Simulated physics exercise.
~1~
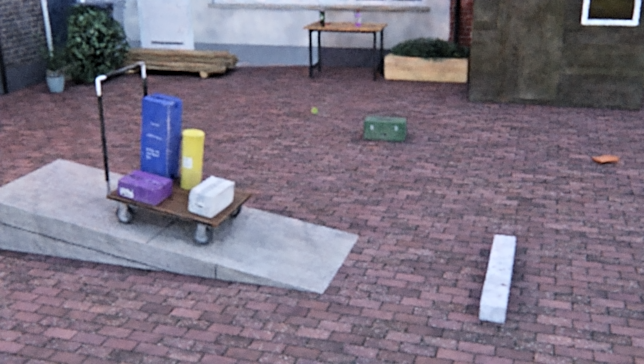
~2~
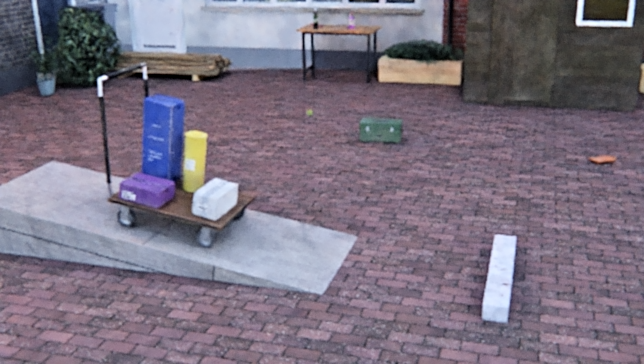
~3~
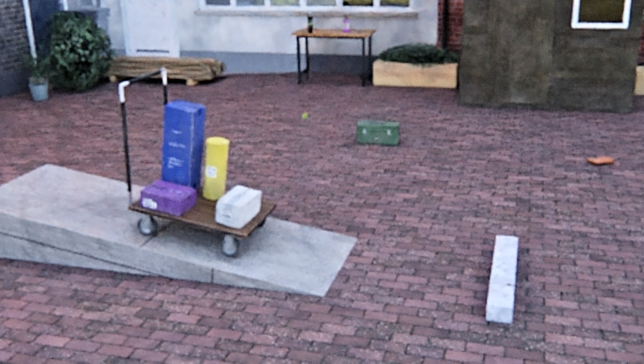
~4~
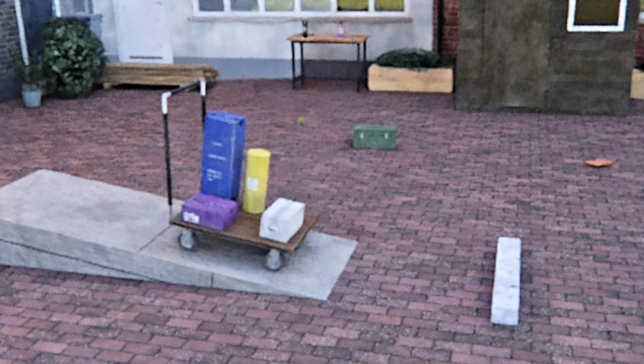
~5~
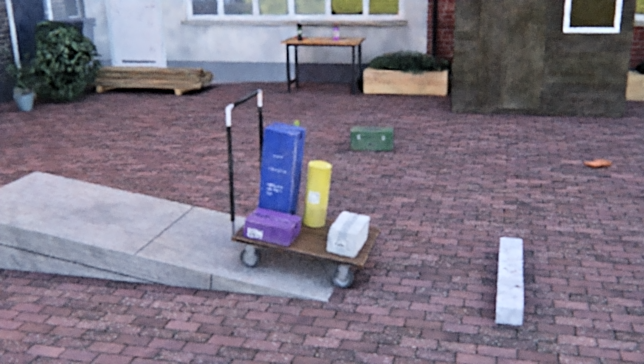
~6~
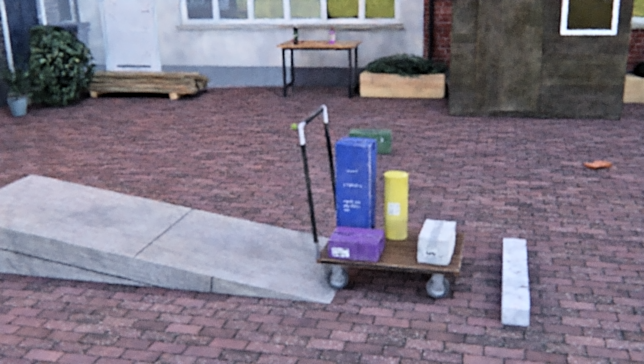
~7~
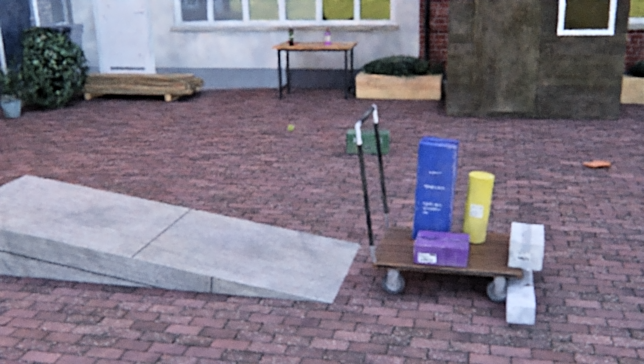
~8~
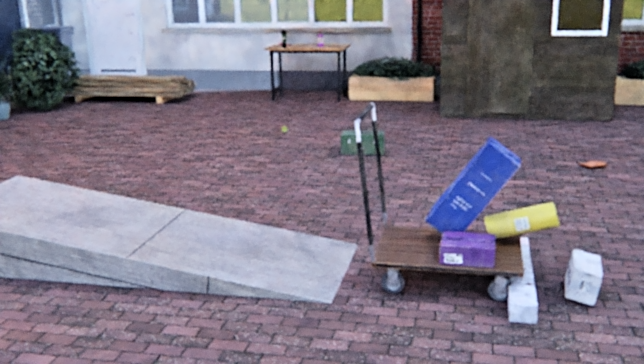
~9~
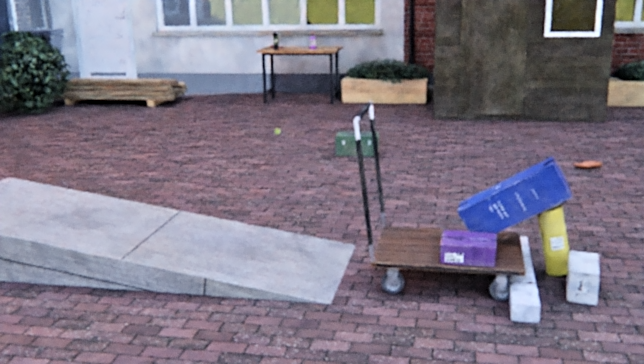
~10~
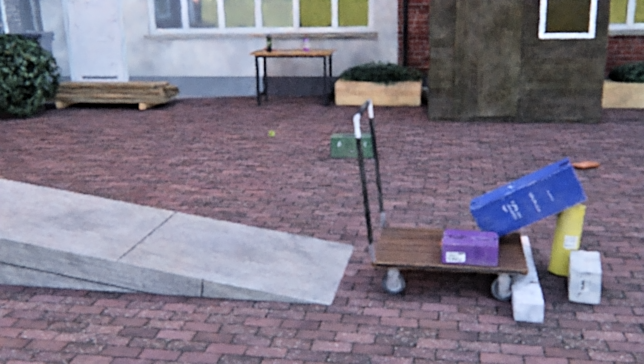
Brick courtyard, trolley rolling down ramp to kerb and stopping, white box and yellow canister falling off, blue box tipping over, purple staying aboard.
